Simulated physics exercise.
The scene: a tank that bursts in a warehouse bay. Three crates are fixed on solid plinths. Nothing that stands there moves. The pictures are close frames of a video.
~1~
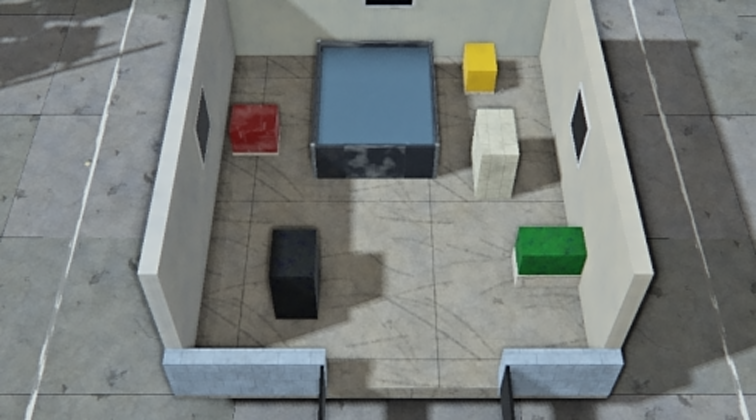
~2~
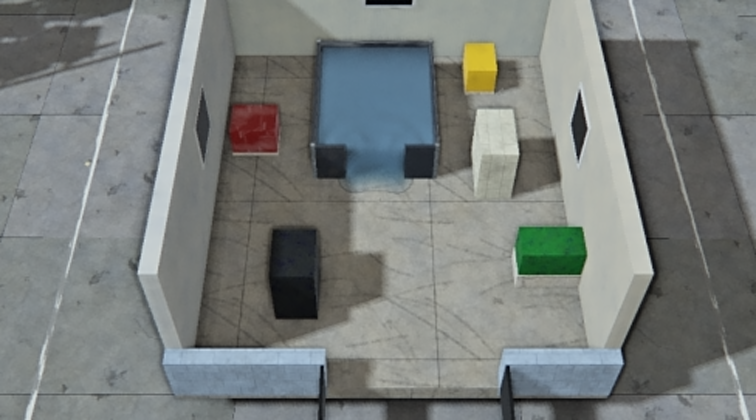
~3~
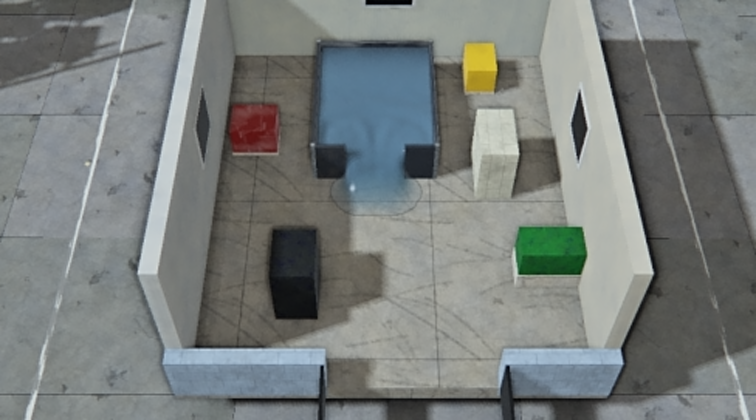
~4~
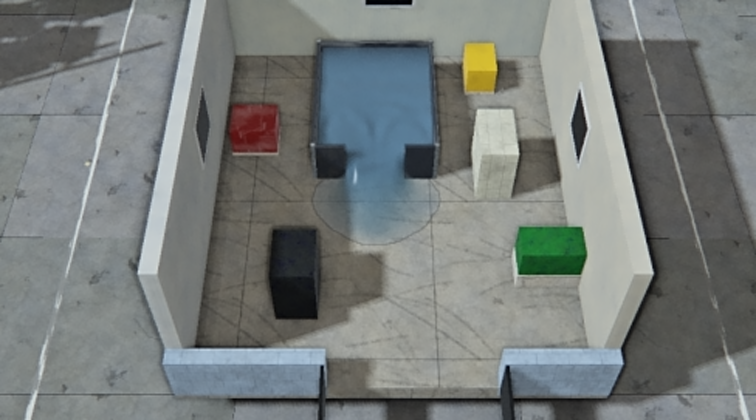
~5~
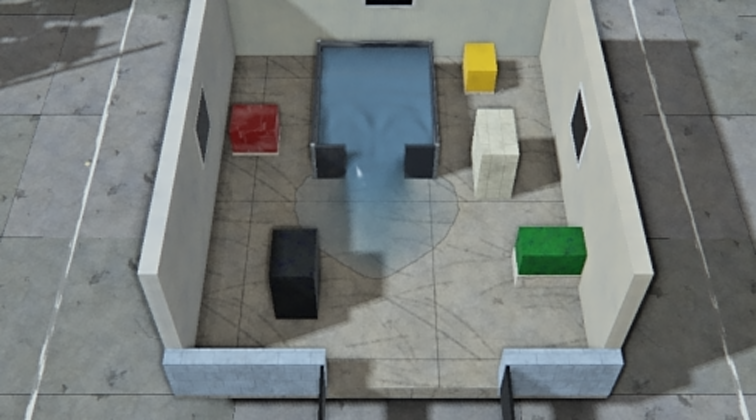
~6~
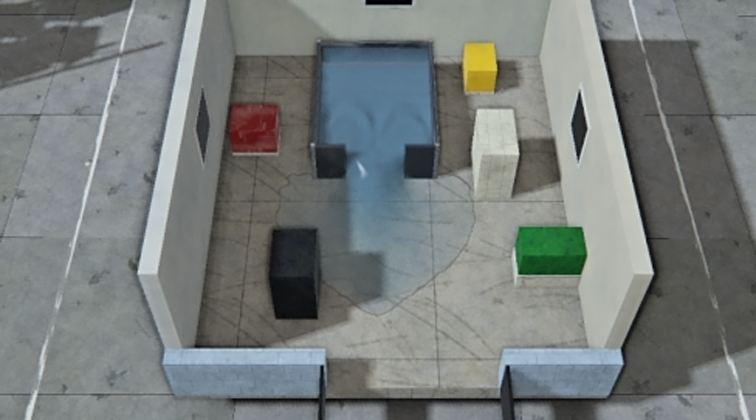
Water poured out through a gap in the front of a tank at the back of a walled bay, then spread across the floor among the colored blocks, reaching around the black one.
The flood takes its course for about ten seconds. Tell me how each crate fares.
The red crate gets wet; the yellow crate stays dry; the green crate stays dry.
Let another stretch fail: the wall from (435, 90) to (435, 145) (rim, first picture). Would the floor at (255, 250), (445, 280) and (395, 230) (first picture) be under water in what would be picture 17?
As listed: Not flooded, flooded, flooded.
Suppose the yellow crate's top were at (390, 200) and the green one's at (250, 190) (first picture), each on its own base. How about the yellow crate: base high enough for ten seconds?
One by one: The yellow one ends up wet.
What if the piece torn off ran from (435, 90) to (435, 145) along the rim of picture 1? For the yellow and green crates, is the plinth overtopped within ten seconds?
One by one: The yellow one is soaked; the green one escapes it.
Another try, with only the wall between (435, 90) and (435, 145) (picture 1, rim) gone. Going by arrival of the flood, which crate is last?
That is the red crate.
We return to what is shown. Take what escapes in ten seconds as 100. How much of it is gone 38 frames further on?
I make it 70 per cent.
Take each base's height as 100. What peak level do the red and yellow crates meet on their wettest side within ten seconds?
About 220 and 30 per cent.
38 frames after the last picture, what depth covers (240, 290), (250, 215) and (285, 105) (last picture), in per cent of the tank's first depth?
Roughly 6, 8 and 2 per cent, in turn.
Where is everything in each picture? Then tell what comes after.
Still water in the water tank at (375, 94), in the first frame.
The front is at (407, 184), out from the gap at (375, 167), in the second frame.
Water pours out at (375, 168) and has run to (405, 209), in the third frame.
The front is at (365, 241), out from the gap at (375, 168), in the fourth frame.
The front is at (380, 274), out from the gap at (375, 168), in the fifth frame.
The front is at (376, 310), out from the gap at (375, 167), in the sixth frame.
A moment on, water covers 40 % of the floor; the red crate not reached, the yellow crate not reached, the green crate water round its plinth.
Next, water covers 50 % of the floor; the red crate not reached, the yellow crate not reached, the green crate water round its plinth.
Then, water covers 60 % of the floor; the red crate water round its plinth, the yellow crate not reached, the green crate water round its plinth.
Later, water covers 70 % of the floor; the red crate water round its plinth, the yellow crate not reached, the green crate water round its plinth.
In the end, water covers 90 % of the floor; the red crate was topped, the yellow crate stayed above the water, the green crate stayed above the water.
